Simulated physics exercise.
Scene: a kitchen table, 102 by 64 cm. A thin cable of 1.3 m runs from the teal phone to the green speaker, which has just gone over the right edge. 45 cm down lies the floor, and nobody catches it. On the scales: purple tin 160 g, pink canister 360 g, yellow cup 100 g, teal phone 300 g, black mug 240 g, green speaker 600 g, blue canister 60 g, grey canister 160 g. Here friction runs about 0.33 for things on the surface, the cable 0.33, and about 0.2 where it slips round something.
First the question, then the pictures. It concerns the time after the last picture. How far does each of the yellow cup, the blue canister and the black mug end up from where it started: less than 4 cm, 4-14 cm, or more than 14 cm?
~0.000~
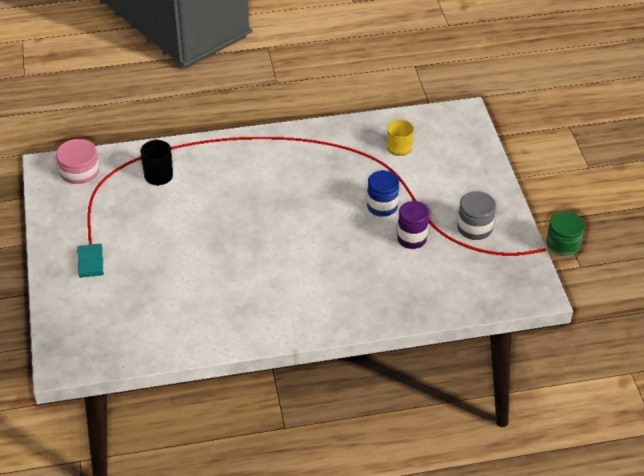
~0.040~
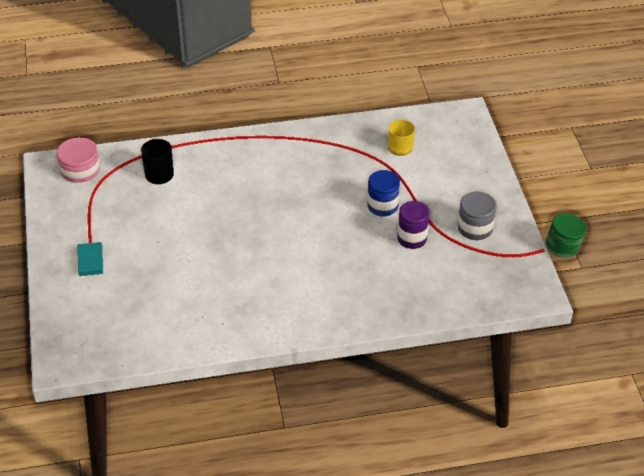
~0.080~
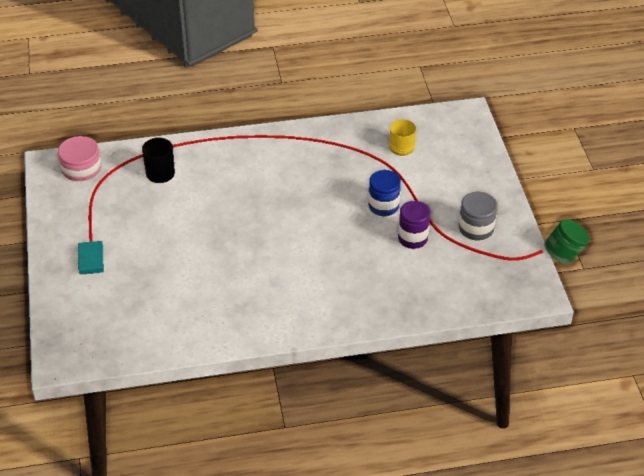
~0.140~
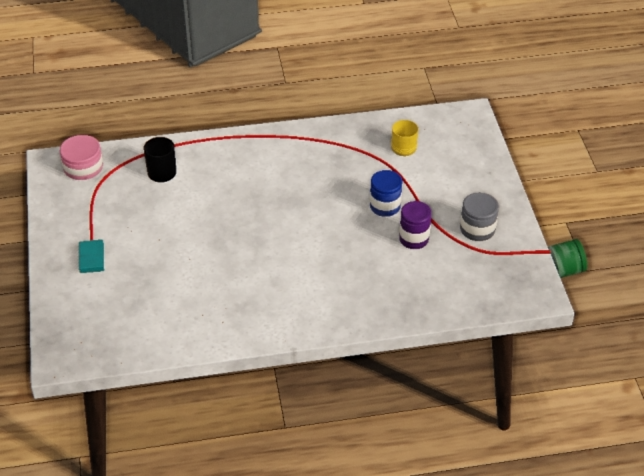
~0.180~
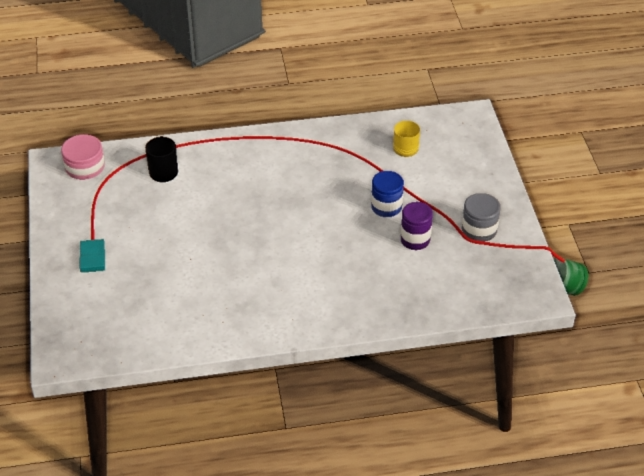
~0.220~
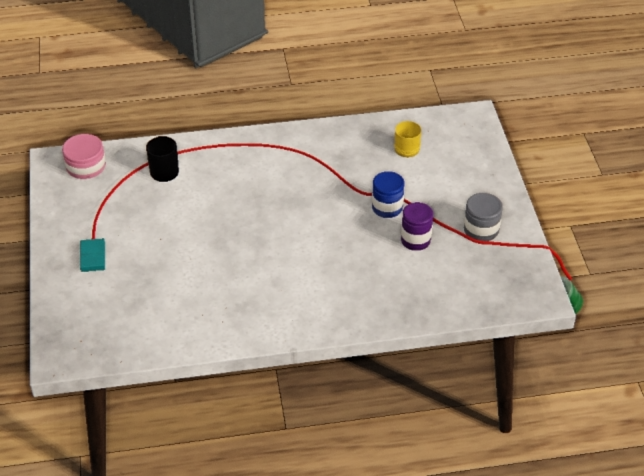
As I see it, the yellow cup winds up near its spot, the blue canister winds up far from its spot, the black mug winds up far from its spot.
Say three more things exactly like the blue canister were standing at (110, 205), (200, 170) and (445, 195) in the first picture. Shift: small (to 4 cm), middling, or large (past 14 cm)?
In turn, the three show a lot of movement, a lot of movement and only a little movement.
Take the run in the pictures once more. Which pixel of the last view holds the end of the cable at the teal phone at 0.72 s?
You'll find it near pixel (133, 222).
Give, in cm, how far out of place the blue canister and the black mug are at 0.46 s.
Blue canister roughly 20 cm, black mug roughly 15 cm.
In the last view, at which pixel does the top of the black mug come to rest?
It comes to rest close to (227, 233).
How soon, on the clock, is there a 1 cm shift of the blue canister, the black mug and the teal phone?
Clock readings - blue canister 0.28 s, black mug 0.30 s, teal phone 0.32 s.
At 0.5 s, the cable's tail end at (129, 225); blue canister 20 cm off its start, black mug 17 cm off its start, grey canister 11 cm off its start.
At 0.7 s, the cable's tail end at (133, 222); blue canister 29 cm off its start, black mug 29 cm off its start, grey canister 13 cm off its start.
At 1.0 s, the cable's tail end at (133, 222); blue canister 29 cm off its start at (364, 289), black mug 29 cm off its start at (227, 233), grey canister 13 cm off its start at (509, 168).
At 1.2 s, the cable's tail end at (133, 222); blue canister 29 cm off its start, black mug 29 cm off its start, grey canister 13 cm off its start.
At 2.4 s, the cable's tail end at (133, 222); blue canister 29 cm off its start at (364, 289), black mug 29 cm off its start at (227, 233), yellow cup 0 cm off its start at (408, 130), grey canister 13 cm off its start at (510, 168).
